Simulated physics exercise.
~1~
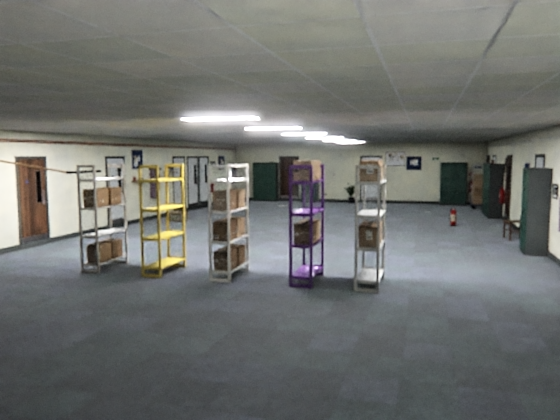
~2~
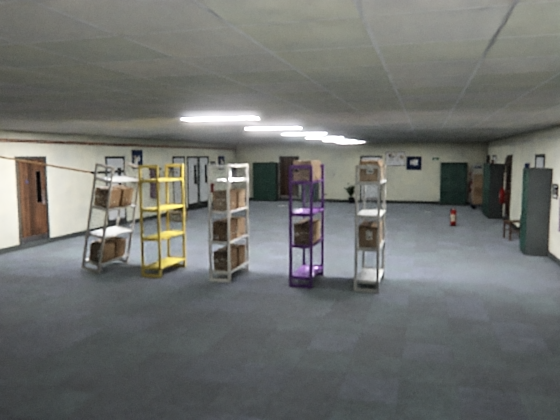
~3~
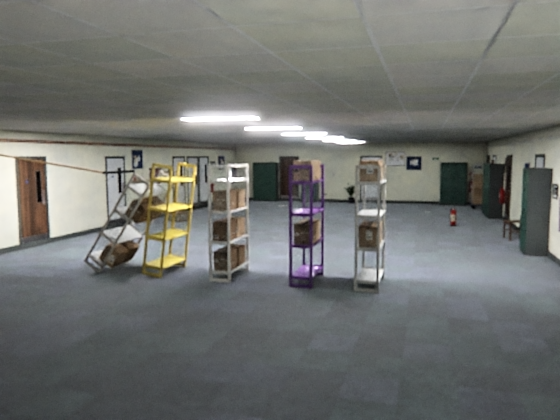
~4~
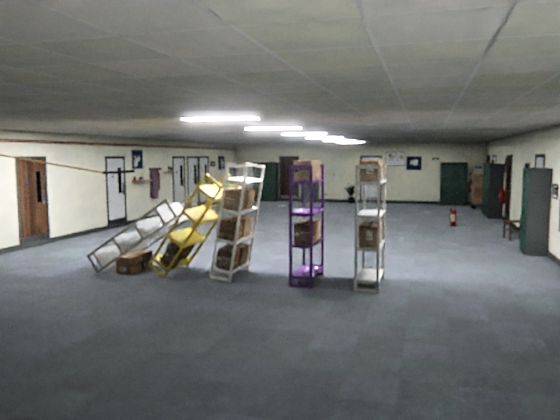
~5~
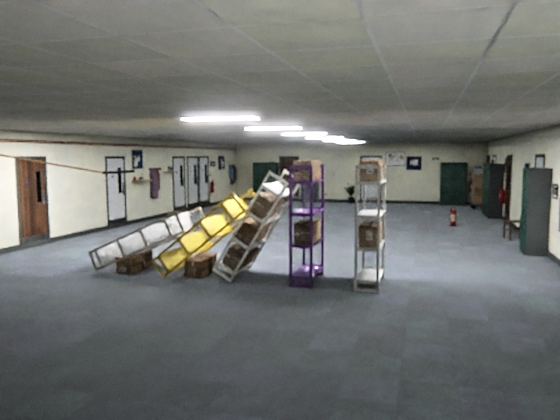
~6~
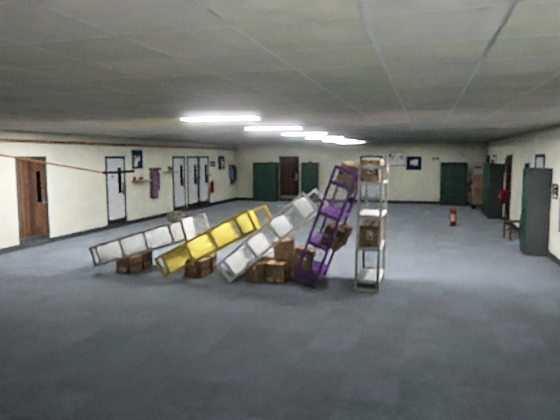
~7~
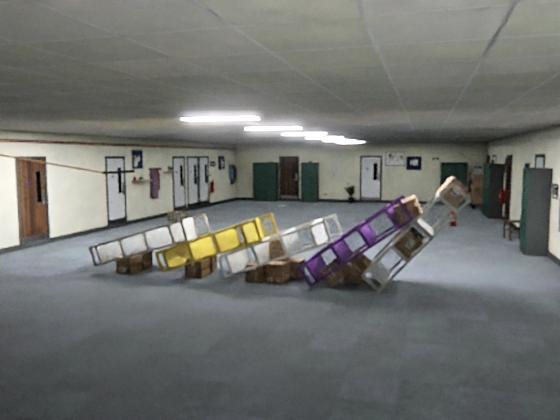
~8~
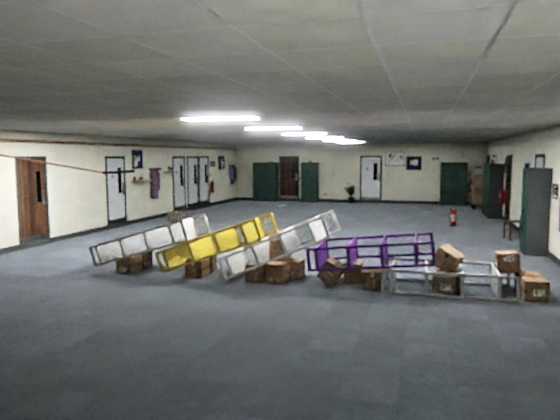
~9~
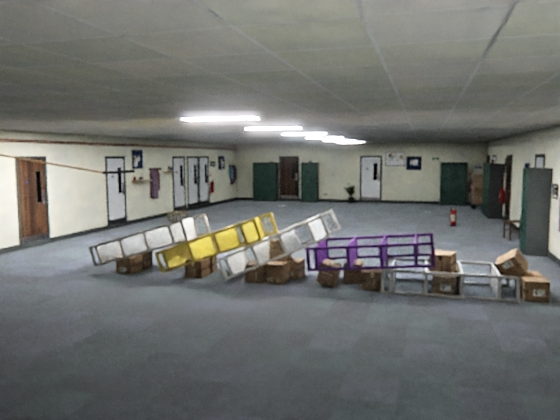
At the start, five open shelving racks loaded with brown cartons stand in a row across a wide, carpeted room, one yellow, one purple and the others pale. A thin pole at the left moves right against the leftmost rack, which tilts toward the yellow one. The pole stops, but the yellow rack leans over into the pale rack beside it, and cartons drop to the floor. That rack topples against the purple one, which tips into the last rack and brings it down. Finally, the left three rest slanted over spilled cartons, while the purple and last racks lie flat.
